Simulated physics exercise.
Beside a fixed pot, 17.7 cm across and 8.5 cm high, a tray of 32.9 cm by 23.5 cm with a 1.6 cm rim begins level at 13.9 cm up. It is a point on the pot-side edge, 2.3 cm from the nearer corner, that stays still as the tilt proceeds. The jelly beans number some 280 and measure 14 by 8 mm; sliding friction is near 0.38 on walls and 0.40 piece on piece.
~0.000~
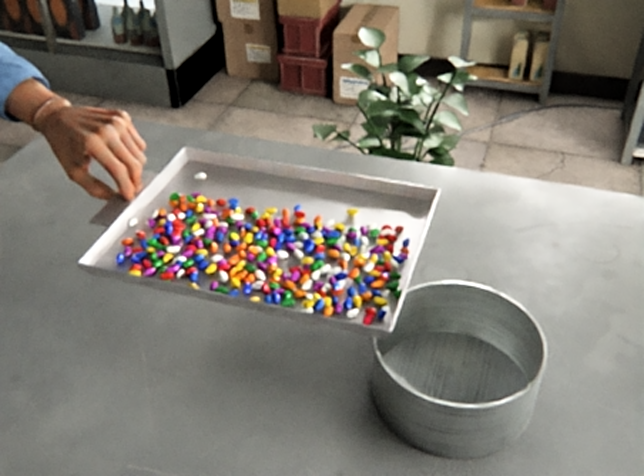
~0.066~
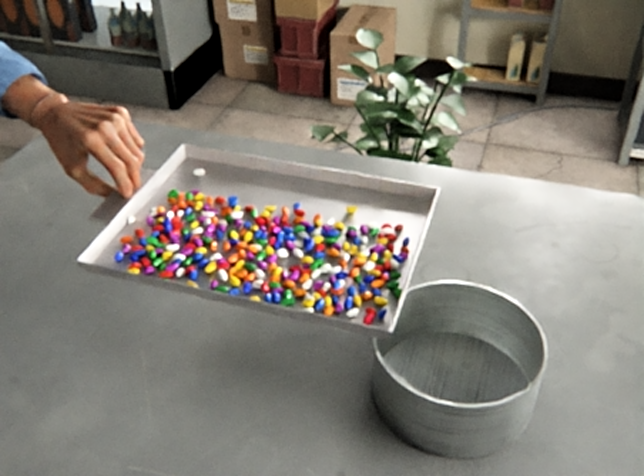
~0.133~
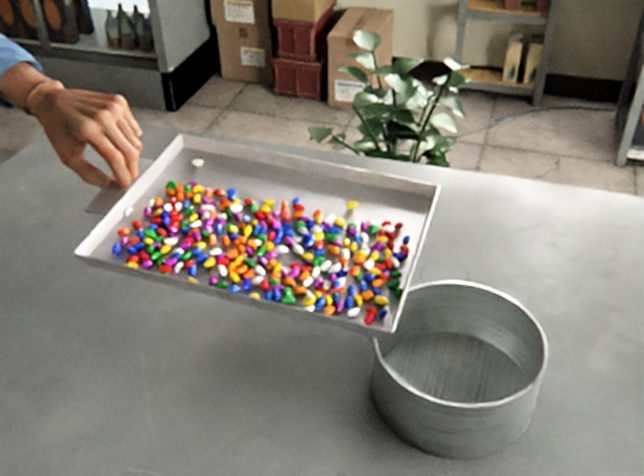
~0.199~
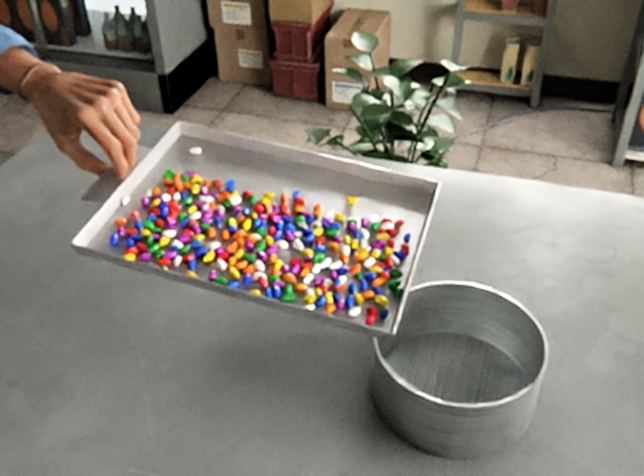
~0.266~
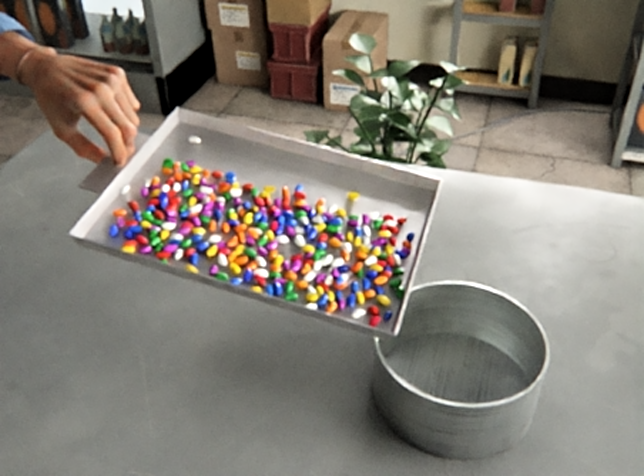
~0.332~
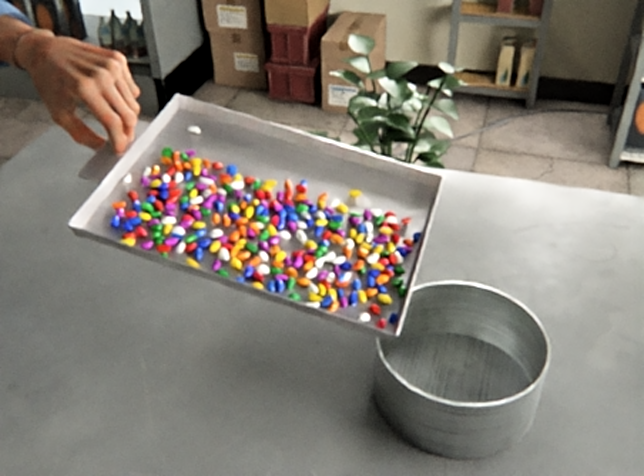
In a room with a tiled floor, cardboard boxes and shelves behind, a grey tabletop is seen from above at an angle. A shallow pale tray of multicoloured jelly beans sits at centre left, with a hand at its far left corner, a round metal pot at lower right and a leafy plant behind. The tray's left side rises gradually, slanting it down toward the right, while the camera stays still.
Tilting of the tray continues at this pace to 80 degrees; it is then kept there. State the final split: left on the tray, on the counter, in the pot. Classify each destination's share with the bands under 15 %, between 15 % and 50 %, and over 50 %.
Left on the tray: Under 15 %; counter: Between 15 % and 50 %; pot: Over 50 %.
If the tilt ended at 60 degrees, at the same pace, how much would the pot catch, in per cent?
Around 40 %, I reckon.
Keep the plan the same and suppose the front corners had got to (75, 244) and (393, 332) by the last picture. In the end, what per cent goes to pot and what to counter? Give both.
The pot gets 10 and the counter 90.
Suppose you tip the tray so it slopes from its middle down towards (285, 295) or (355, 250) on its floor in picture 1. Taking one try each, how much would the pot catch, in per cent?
5 and 65 %.
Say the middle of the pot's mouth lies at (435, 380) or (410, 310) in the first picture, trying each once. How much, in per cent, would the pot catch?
The shares would be near 100 and 20 per cent respectively.
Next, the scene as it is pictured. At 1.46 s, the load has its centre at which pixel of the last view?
Approx. (413, 313).
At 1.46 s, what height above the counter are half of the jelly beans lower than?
About 16 centimetres.
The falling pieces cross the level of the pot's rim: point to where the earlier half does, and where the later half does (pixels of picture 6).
Earlier half at about (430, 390), later half at about (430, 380) in pixels.
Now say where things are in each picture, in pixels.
The first picture shows tray tilt 0 degrees, front corners at (84, 261) and (387, 327); middle of the pieces at (269, 252); pot at (459, 338).
The second picture shows tray tilt 1 degrees, front corners at (82, 259) and (388, 327); middle of the pieces at (269, 251).
The third picture shows tray tilt 3 degrees, front corners at (80, 251) and (389, 328), lowest corner right front; middle of the pieces at (269, 247).
The fourth picture shows tray tilt 6 degrees, front corners at (77, 242) and (390, 329), lowest corner right front; middle of the pieces at (268, 241).
The fifth picture shows tray tilt 10 degrees, front corners at (75, 232) and (392, 330), lowest corner right front; middle of the pieces at (269, 236).
The sixth picture shows tray tilt 13 degrees, front corners at (74, 223) and (394, 330), lowest corner right front; middle of the pieces at (271, 230); pot at (462, 338). The tray's pace is about 45 degrees a second.
Then, at 1.01 s, tilt 44 degrees; the tray holds 100 %, the pot 0 %.
Then, at 1.46 s, tilt 65 degrees; the tray holds 65 %, the pot 15 %.
After 1.99 s, tilt 80 degrees; the tray holds 5 %, the pot 55 %.
In the end, at 2.9 s, tray 0 %, counter 40 %, pot 60 %.
